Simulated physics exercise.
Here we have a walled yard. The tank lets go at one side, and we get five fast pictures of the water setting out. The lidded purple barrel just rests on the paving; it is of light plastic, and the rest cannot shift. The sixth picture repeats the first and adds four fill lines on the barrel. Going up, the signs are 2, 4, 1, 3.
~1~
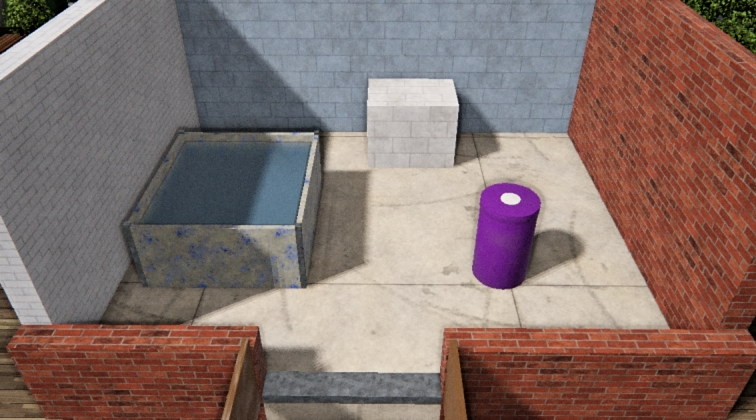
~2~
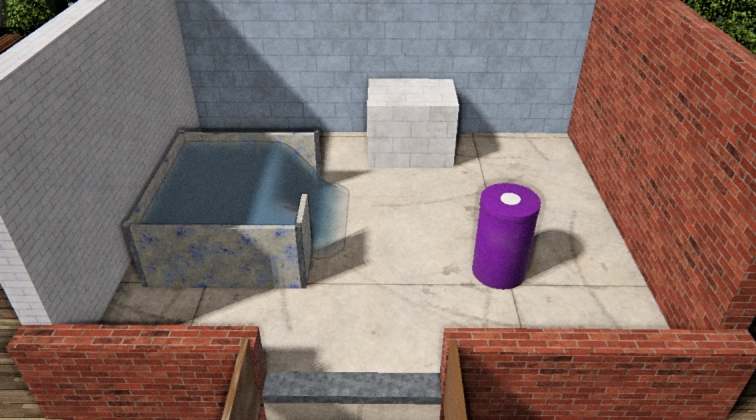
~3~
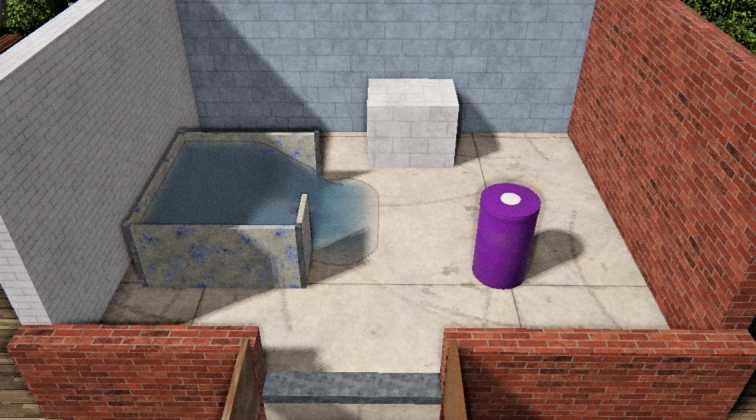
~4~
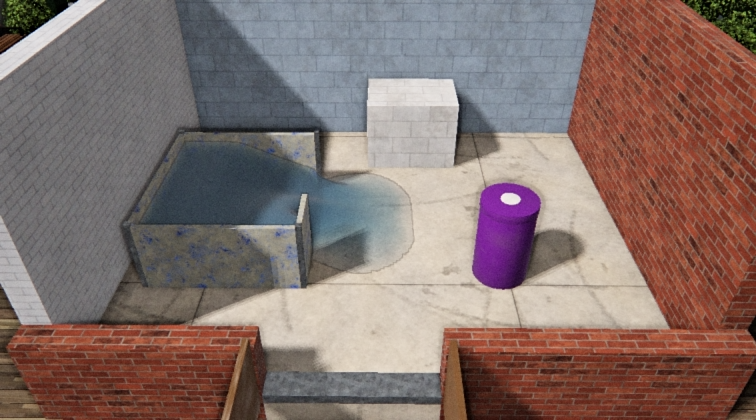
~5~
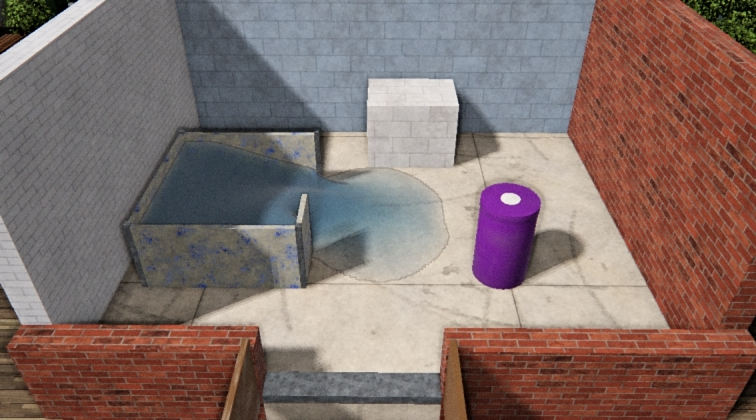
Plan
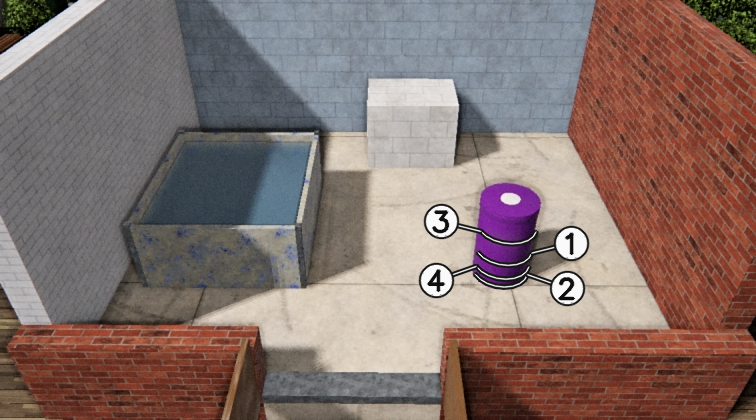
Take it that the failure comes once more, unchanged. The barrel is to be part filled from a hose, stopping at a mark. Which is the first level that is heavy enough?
The answer is level 1.
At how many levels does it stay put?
Two of them.
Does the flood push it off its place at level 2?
Yes.
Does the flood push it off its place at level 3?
No, not at all.
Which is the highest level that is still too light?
That is level 4.
In white, 1 at (508, 265); 2 at (504, 287); 3 at (511, 243); 4 at (505, 279); from the bottom up 2, 4, 1, 3.
Choosing 1, it does not move.
Choosing 2, it is pushed about 5 times its own width away.
Choosing 3, it does not move.
Choosing 4, it is pushed about its own width away.
